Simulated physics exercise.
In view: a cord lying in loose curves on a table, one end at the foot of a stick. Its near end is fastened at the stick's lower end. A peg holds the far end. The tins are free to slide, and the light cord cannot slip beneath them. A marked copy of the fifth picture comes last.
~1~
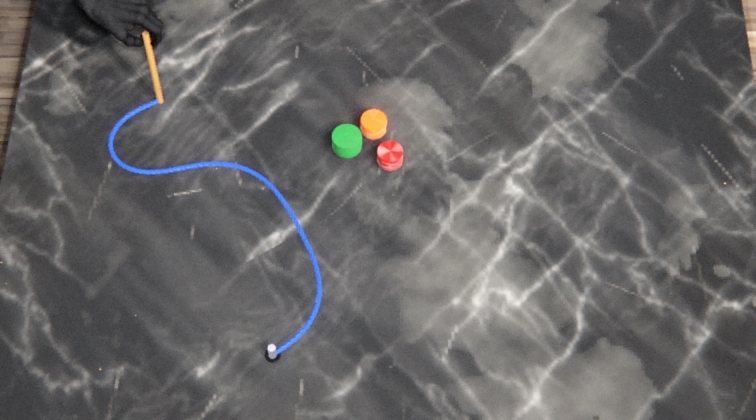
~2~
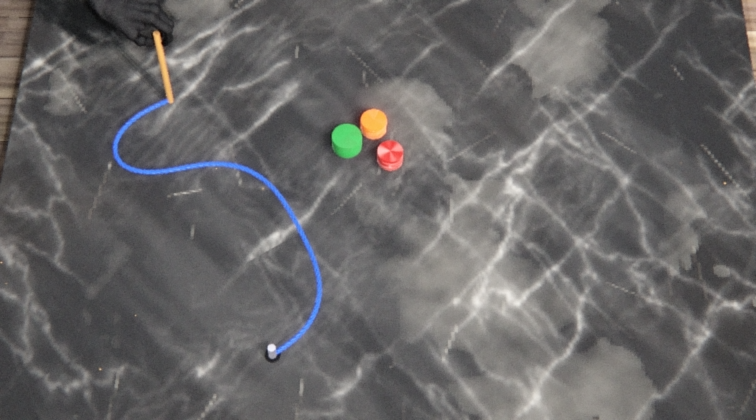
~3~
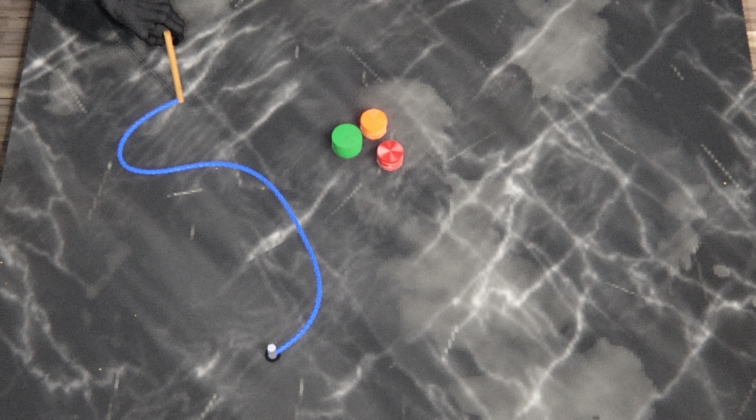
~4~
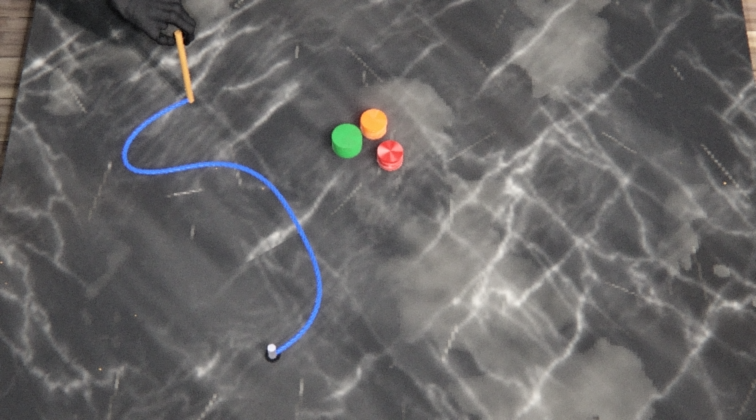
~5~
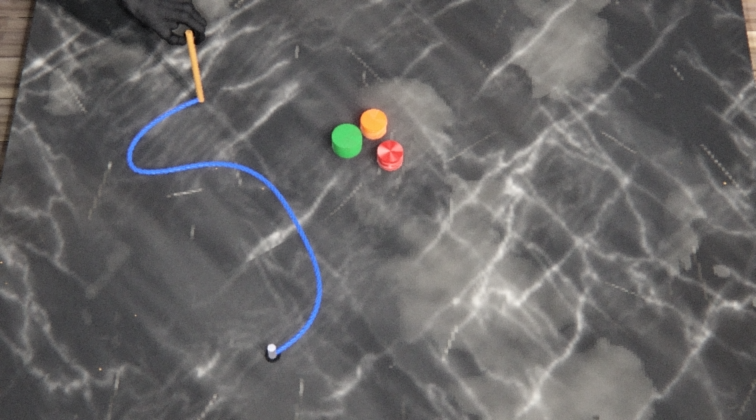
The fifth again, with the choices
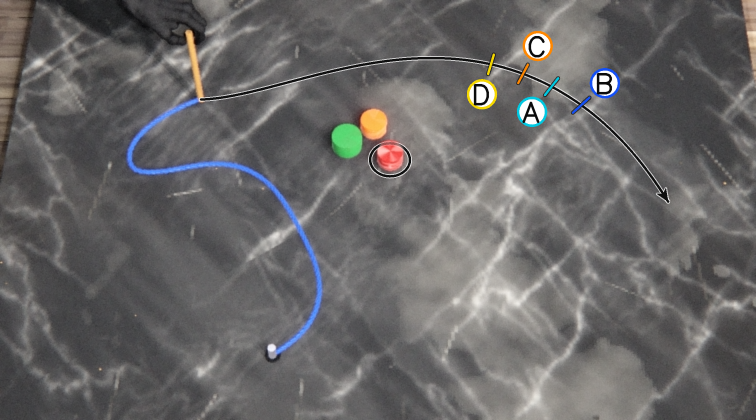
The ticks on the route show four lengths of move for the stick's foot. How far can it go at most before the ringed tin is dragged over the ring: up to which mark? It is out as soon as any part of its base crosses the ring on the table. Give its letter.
As far as tick A.
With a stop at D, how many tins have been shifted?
The count is none.
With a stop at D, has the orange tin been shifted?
By then, no.
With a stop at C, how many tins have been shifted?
The count is none.
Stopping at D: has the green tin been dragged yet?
By then, no.
On the marked copy, A at (552, 87); B at (581, 105); C at (523, 74); D at (491, 64); the ring at (390, 160); the route from (201, 100) via (466, 60) to (668, 202).
With A. Early on, foot of the stick (326, 73); red tin (390, 156).
Further on, foot of the stick (448, 59); red tin (390, 156).
At the end, foot of the stick (552, 87); orange tin (377, 128); green tin (358, 146); red tin (390, 156); the red tin is still in its ring.
As for the rest, B drags the ringed tin to (400, 163); C is safe but short; D is safe but short.
